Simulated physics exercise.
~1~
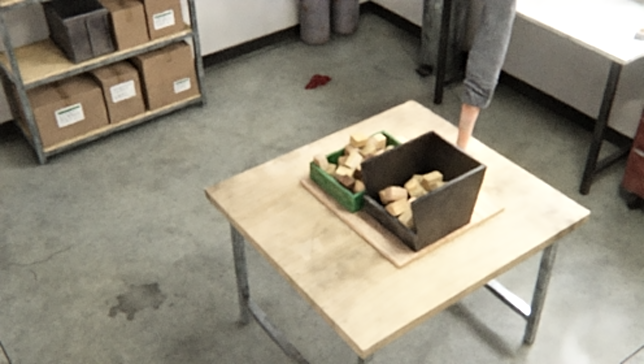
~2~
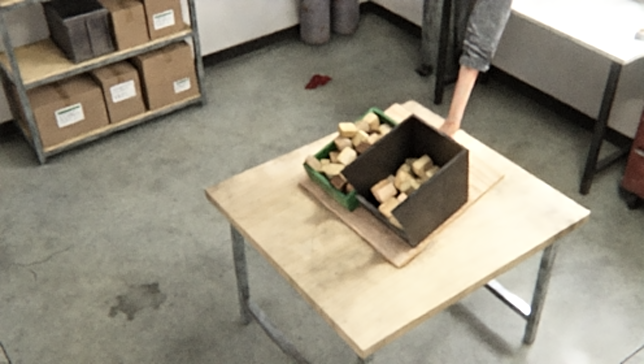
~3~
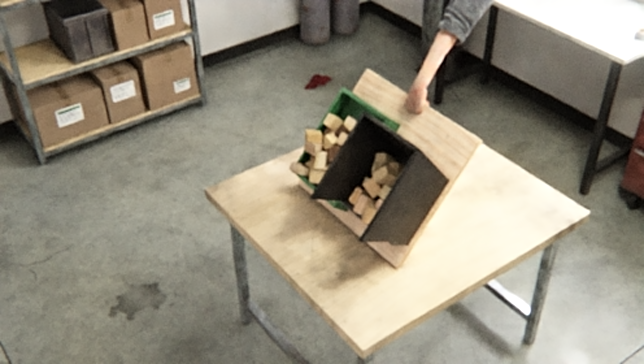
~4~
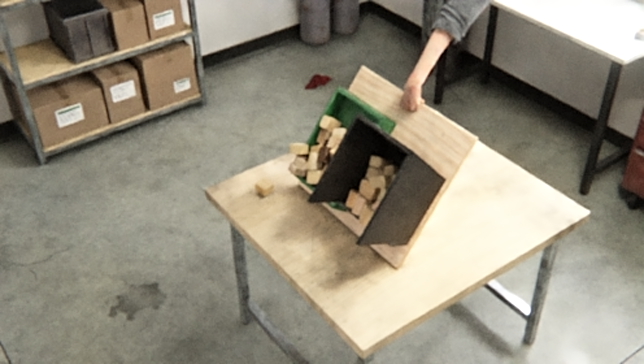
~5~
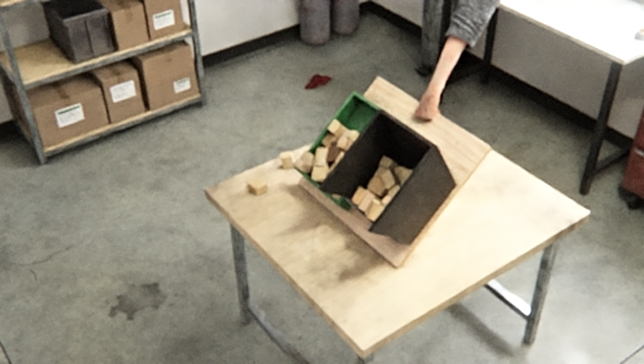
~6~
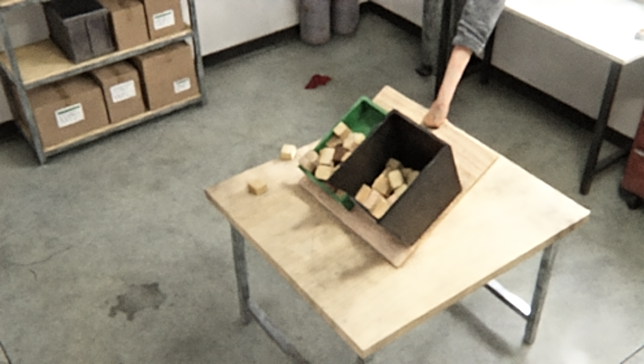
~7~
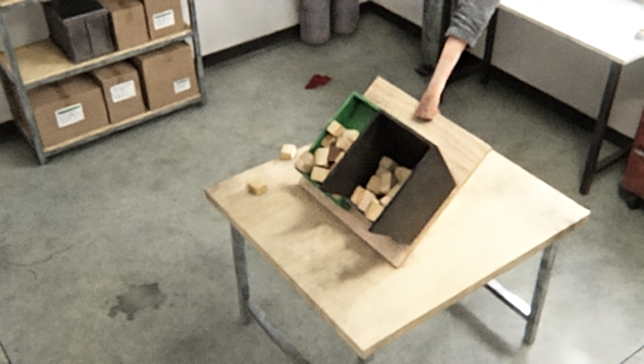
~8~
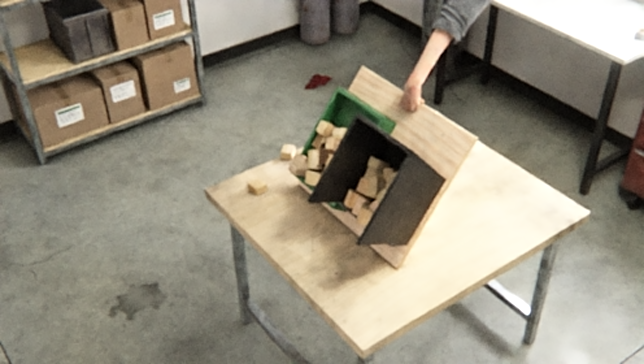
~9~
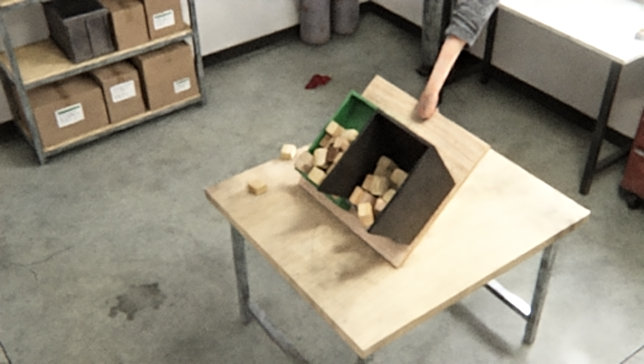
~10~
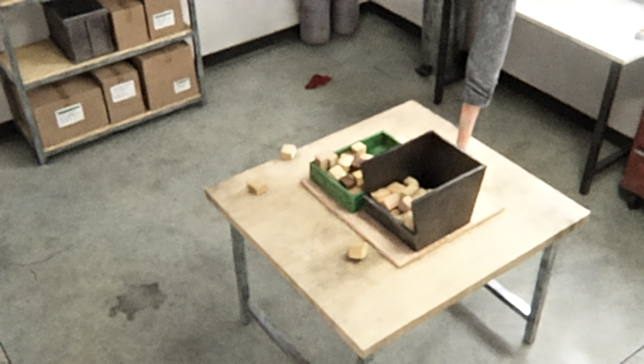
To begin with, a green tote and a black tote, both holding wooden pieces, sit side by side on a board lying flat on a table. A hand at the board's far right side lifts that edge, tipping both totes steeply to the left so the pieces slide toward their lower walls. Two blocks leave the green tote and come to rest on the table at the left. The hand lowers the board partway, raises it steeply again, then lets it down flat. At the end, a third piece, from the black tote, lies near the table's front, while most of the load remains inside.
